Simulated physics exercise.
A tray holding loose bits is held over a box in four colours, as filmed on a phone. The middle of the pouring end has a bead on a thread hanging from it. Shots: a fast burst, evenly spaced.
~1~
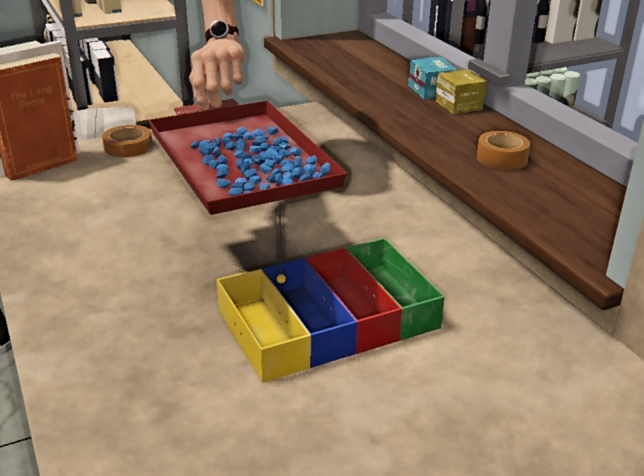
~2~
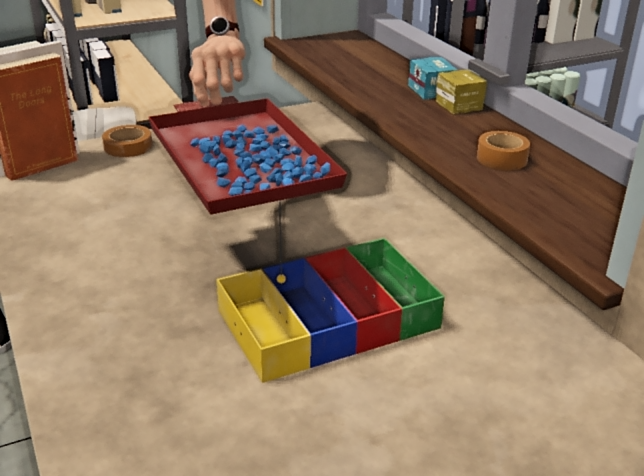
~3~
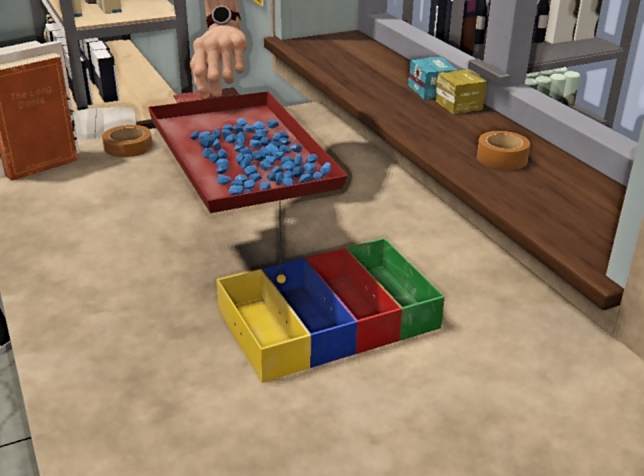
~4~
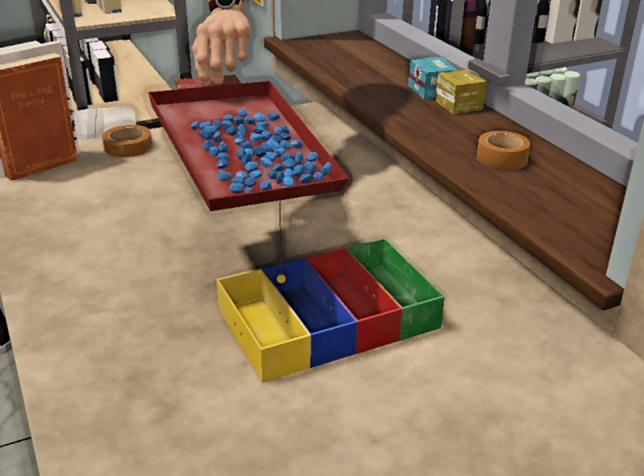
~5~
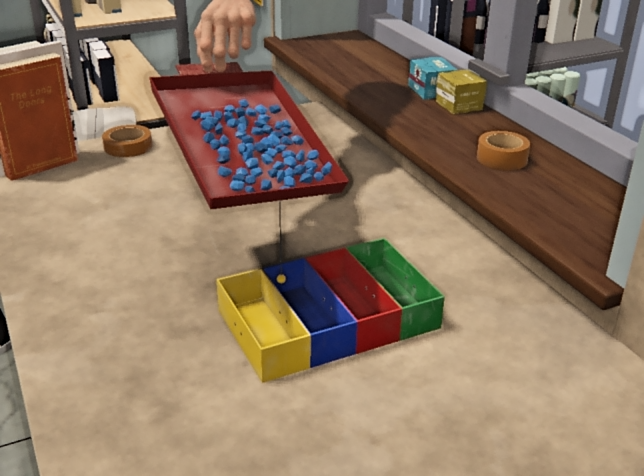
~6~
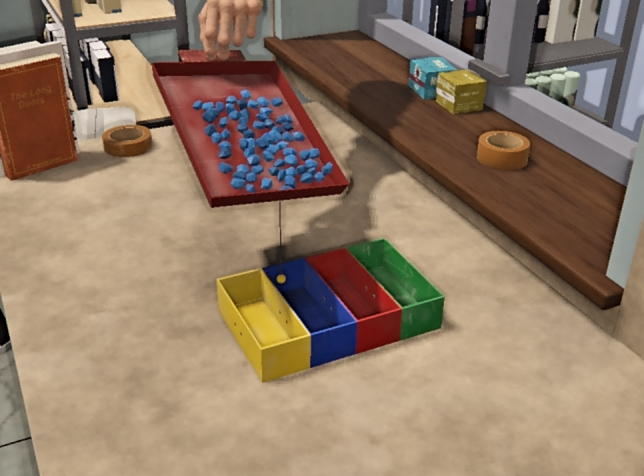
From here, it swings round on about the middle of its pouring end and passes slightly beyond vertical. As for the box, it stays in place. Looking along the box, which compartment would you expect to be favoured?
I would expect the red compartment to be favoured.
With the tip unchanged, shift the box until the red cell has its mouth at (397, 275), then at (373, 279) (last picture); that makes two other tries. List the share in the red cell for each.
Respectively 0 percent and 30 percent.
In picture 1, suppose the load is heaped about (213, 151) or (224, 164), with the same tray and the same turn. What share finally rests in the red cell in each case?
From the first start you get 60 in a hundred, from the second 50 in a hundred.
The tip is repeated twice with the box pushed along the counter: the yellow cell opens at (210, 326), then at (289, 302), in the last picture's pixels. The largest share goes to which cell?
The first position gives that green cell, and the second gives the blue one.
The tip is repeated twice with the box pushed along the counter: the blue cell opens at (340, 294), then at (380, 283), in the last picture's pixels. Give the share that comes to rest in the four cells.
Roughly 100% on the first try and 90% on the second.
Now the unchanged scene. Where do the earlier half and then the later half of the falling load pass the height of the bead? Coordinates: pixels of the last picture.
Roughly at (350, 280) first, and then at (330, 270).
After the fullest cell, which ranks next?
That blue cell.
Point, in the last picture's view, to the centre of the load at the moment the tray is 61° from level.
Roughly at (304, 163).
Shortly afterwards, tray tipped steeply; the whole lot on the tray.
Next, tray tipped right over; near half on the tray; near a quarter in the red cell; a little in the blue cell; only a few in the green cell; a little falling or outside the box.
Some moments later, tray tipped past a quarter turn; near two thirds in the red cell; near a third in the blue cell; only a few in the green cell.
In the end, tray tipped past a quarter turn; near two thirds in the red cell; near a third in the blue cell; only a few in the green cell; none at all in the yellow cell.
